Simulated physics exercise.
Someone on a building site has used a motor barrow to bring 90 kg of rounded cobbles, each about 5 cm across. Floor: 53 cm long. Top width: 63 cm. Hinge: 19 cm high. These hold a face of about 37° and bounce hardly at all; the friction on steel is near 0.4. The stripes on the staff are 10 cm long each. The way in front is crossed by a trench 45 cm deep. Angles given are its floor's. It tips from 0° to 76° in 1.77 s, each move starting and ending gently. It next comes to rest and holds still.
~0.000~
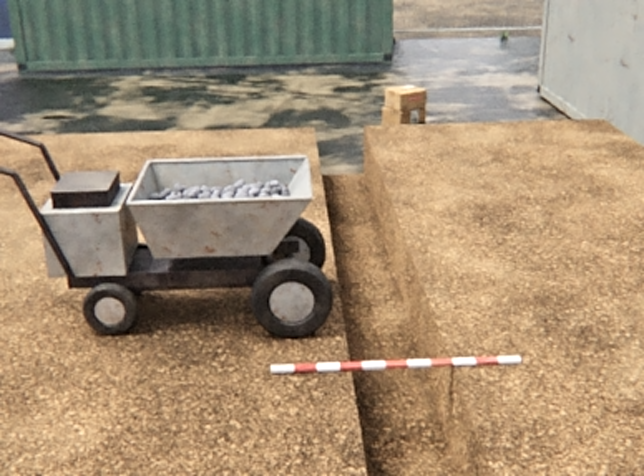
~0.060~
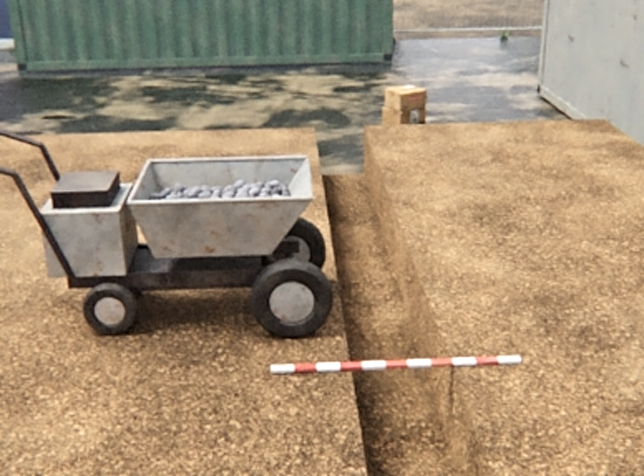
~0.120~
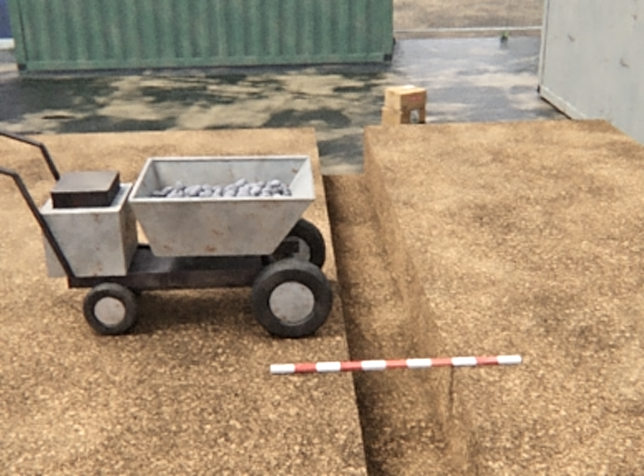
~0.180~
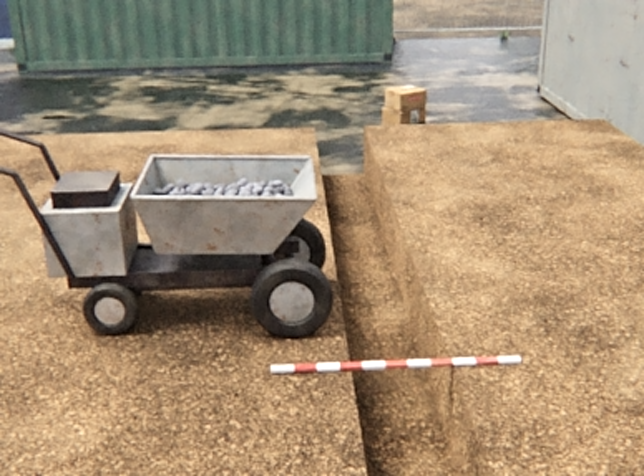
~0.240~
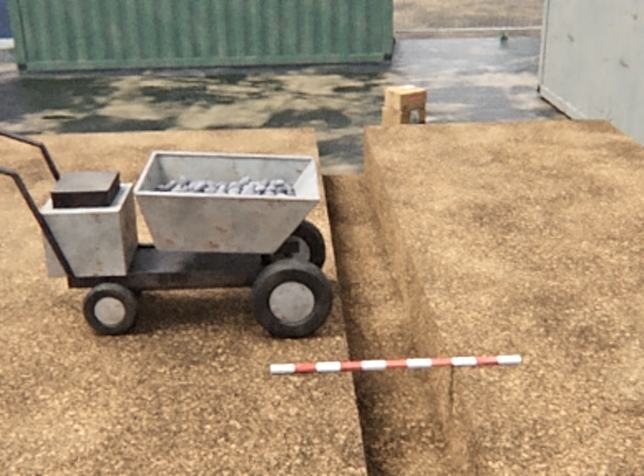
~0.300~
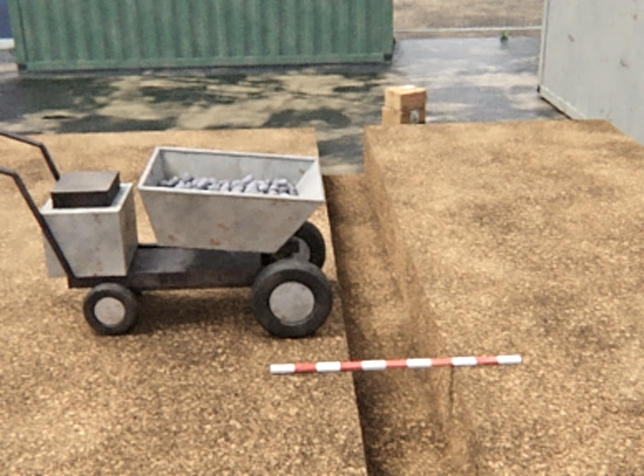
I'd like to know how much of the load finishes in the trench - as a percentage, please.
Somewhere near 61 per cent of it finishes in the trench.
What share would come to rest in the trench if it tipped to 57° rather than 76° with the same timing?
Roughly 30 percent.
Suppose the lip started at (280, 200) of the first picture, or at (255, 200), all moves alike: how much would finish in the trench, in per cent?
95 % and 100 %.
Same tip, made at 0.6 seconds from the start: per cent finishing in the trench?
I'd put it at some 30 in a hundred.
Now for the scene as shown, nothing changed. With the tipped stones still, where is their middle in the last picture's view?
Roughly (417, 366), I'd say.
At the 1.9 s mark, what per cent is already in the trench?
About 30 per cent by then.
After 1.3 s the floor is at 64°; 100 % in the skip; the foremost stones are at (399, 248).
After 1.9 s the floor is at 76°; 42 % in the skip, 29 % in the trench, 30 % past the trench; the foremost stones are at (513, 293).
After 2.2 s the floor is at 76°; 14 % in the skip, 47 % in the trench, 39 % past the trench; the foremost stones are at (575, 295).
After 4.2 s the floor is at 76°; 0 % in the skip, 61 % in the trench, 39 % past the trench; the foremost stones are at (607, 294).
